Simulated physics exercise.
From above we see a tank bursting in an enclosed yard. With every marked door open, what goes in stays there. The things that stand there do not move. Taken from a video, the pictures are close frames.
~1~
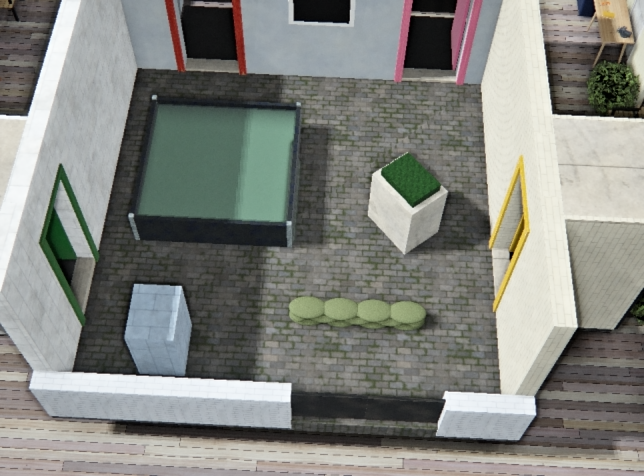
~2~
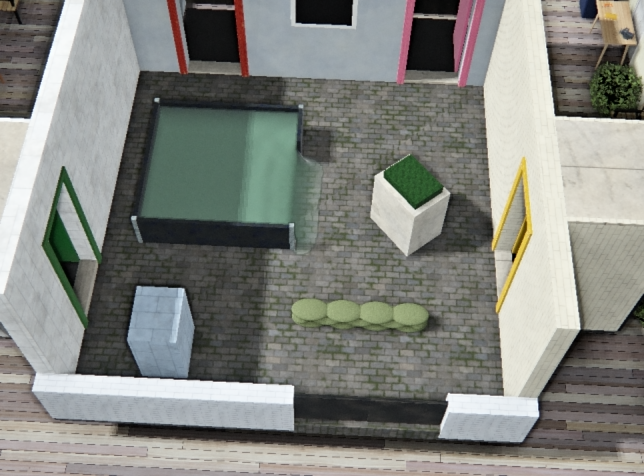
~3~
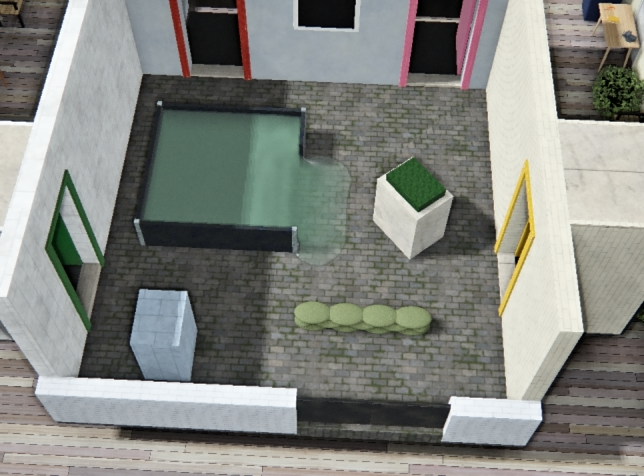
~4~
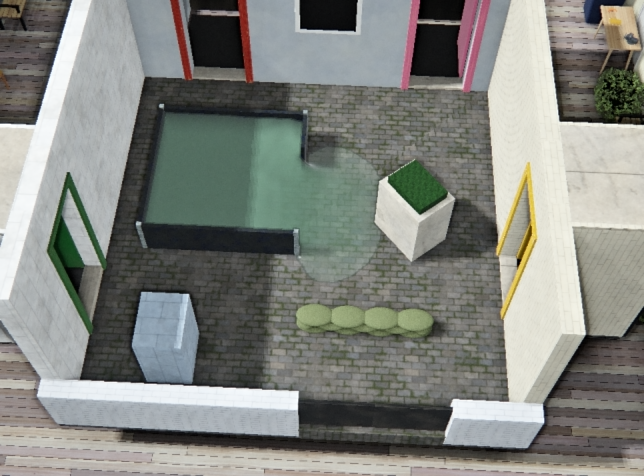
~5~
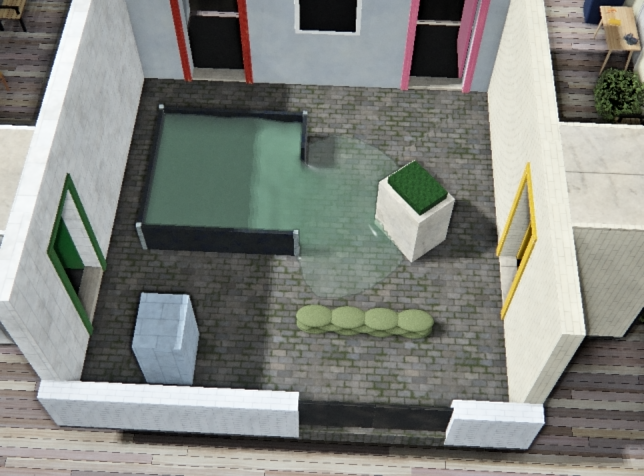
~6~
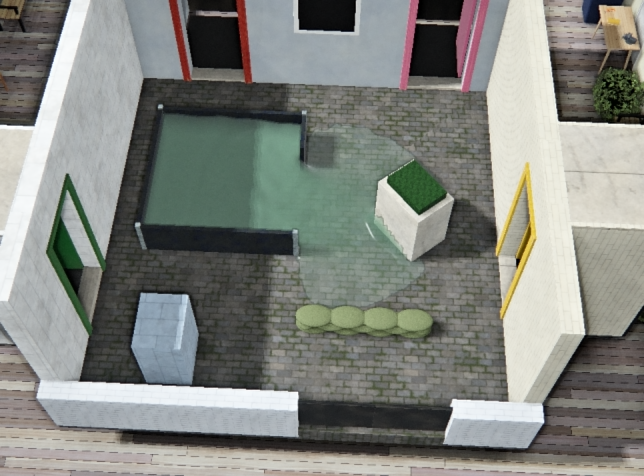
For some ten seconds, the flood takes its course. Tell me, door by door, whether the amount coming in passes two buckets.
At the pink door it passes two buckets; at the yellow door it passes two buckets; at the red door it stays within two buckets; at the green door it stays within two buckets.
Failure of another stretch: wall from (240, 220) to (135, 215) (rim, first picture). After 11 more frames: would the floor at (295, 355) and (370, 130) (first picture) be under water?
Submerged, then unwetted.
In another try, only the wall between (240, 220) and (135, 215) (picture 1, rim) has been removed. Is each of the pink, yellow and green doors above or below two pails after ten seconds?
Pink: Above the limit, yellow: Above the limit, green: Above the limit.
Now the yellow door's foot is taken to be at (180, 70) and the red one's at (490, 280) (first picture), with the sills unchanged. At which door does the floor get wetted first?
First comes the red-painted one.
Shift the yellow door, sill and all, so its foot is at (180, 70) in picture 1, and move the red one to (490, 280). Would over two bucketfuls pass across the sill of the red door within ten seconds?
Result - red door exceeds the limit.
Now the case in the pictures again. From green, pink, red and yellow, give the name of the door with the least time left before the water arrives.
The yellow door is the one.
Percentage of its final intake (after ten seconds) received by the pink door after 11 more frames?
About 0 per cent.
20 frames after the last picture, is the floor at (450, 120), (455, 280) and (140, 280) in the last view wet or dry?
Result, in the order given: Wetted / wetted / not wetted.
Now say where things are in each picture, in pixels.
Still water in the tank at (219, 162), in the first frame.
The front is at (312, 162), out from the gap at (293, 197), in the second frame.
Water pours out at (296, 202) and has run to (338, 167), in the third frame.
Water pours out at (298, 205) and has run to (370, 174), in the fourth frame.
The front is at a hidden place, out from the gap at (298, 205), in the fifth frame.
The front is at a hidden place, out from the gap at (297, 205), in the sixth frame.
A moment on, water covers 30 % of the floor; the pink door not reached, the yellow door wet at the sill, nothing in, the red door not reached, the green door not reached.
Next, water covers 35 % of the floor; the pink door wet at the sill, nothing in, the yellow door under two buckets in, the red door not reached, the green door not reached.
Then, water covers 55 % of the floor; the pink door over two buckets in, the yellow door far over two buckets in, the red door not reached, the green door not reached.
Later, water covers 90 % of the floor; the pink door far over two buckets in, the yellow door far over two buckets in, the red door wet at the sill, nothing in, the green door wet at the sill, nothing in.
In the end, water covers 100 % of the floor; the pink door far over two buckets in, the yellow door far over two buckets in, the red door under two buckets in, the green door wet at the sill, nothing in.
